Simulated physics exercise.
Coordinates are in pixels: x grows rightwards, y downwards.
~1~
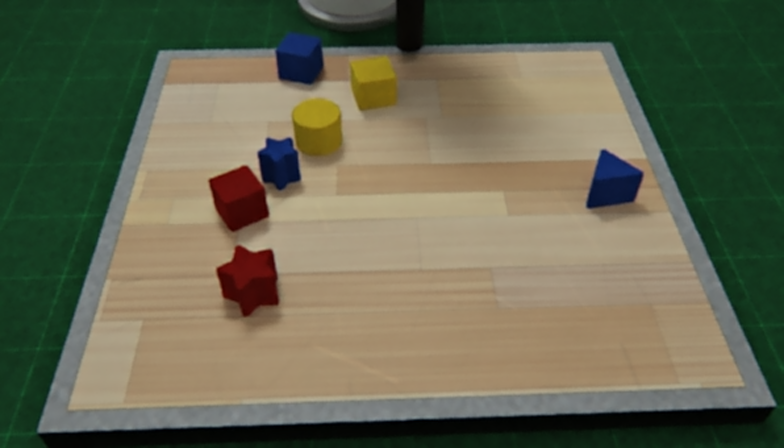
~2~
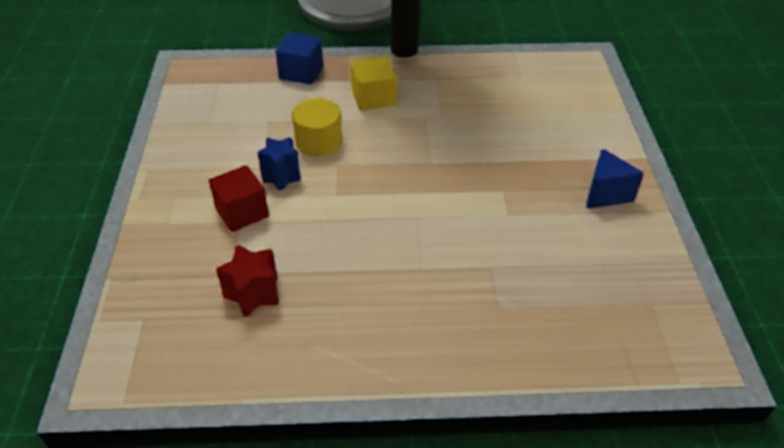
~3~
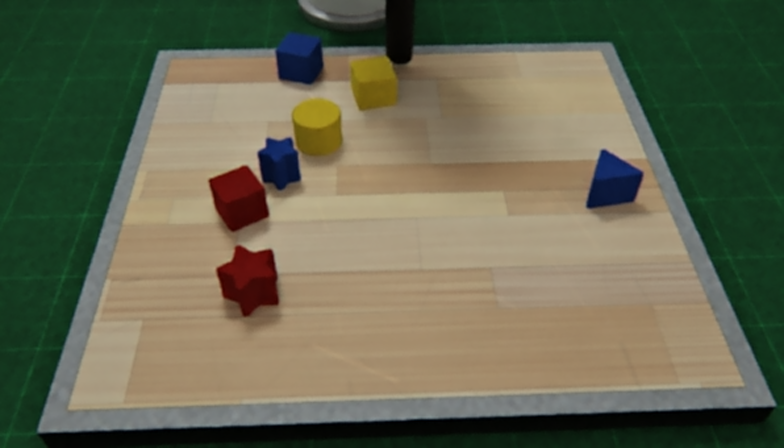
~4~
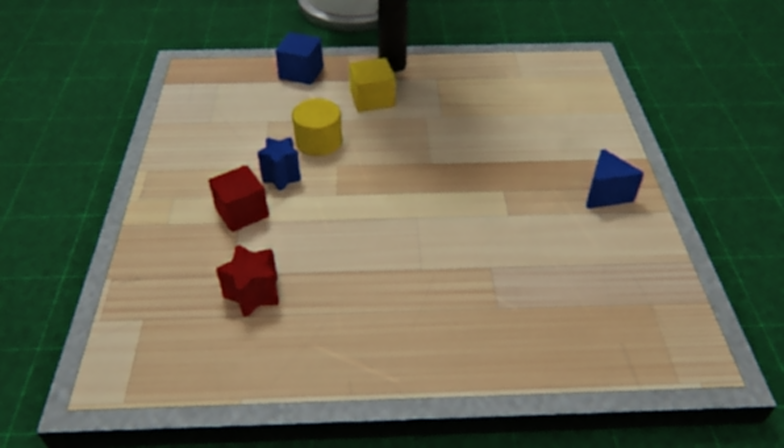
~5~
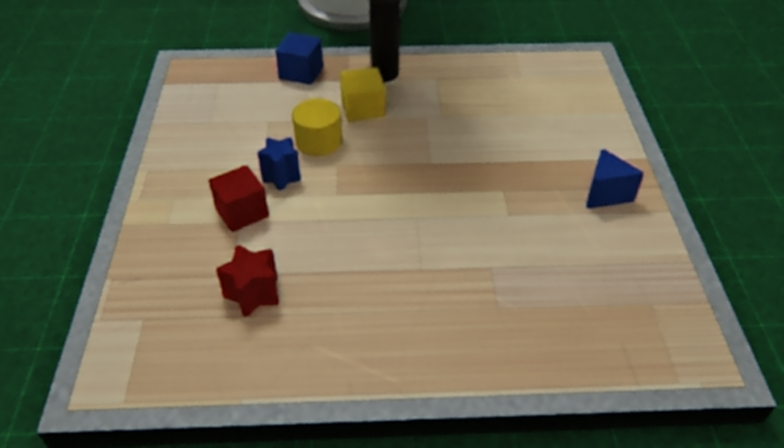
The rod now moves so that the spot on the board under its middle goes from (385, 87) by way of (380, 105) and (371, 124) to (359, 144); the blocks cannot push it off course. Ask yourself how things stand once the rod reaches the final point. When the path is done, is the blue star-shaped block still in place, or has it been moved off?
It ends up on the same spot.
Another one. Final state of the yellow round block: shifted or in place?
The block in question is displaced by the end.
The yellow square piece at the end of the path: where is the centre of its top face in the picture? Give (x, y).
It sits at (324, 107).
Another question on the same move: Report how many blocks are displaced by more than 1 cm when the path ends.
It looks like two blocks will be pushed more than about 1 cm.
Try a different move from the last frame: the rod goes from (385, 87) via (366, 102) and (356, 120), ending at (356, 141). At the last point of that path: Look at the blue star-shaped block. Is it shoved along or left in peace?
By the last moment, the blue star-shaped block will have left its place.
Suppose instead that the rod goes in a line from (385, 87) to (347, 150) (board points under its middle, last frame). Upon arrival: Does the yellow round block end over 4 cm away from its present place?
Yes, that is how it ends up.
On the path given first. Halfway along, rod at (376, 103); yellow round block at (305, 116); yellow square piece at (341, 97), turned 50° clockwise.
At the end, rod at (358, 131); blue star-shaped block not moved; yellow round block at (273, 122); yellow square piece at (324, 107), turned 115° clockwise.
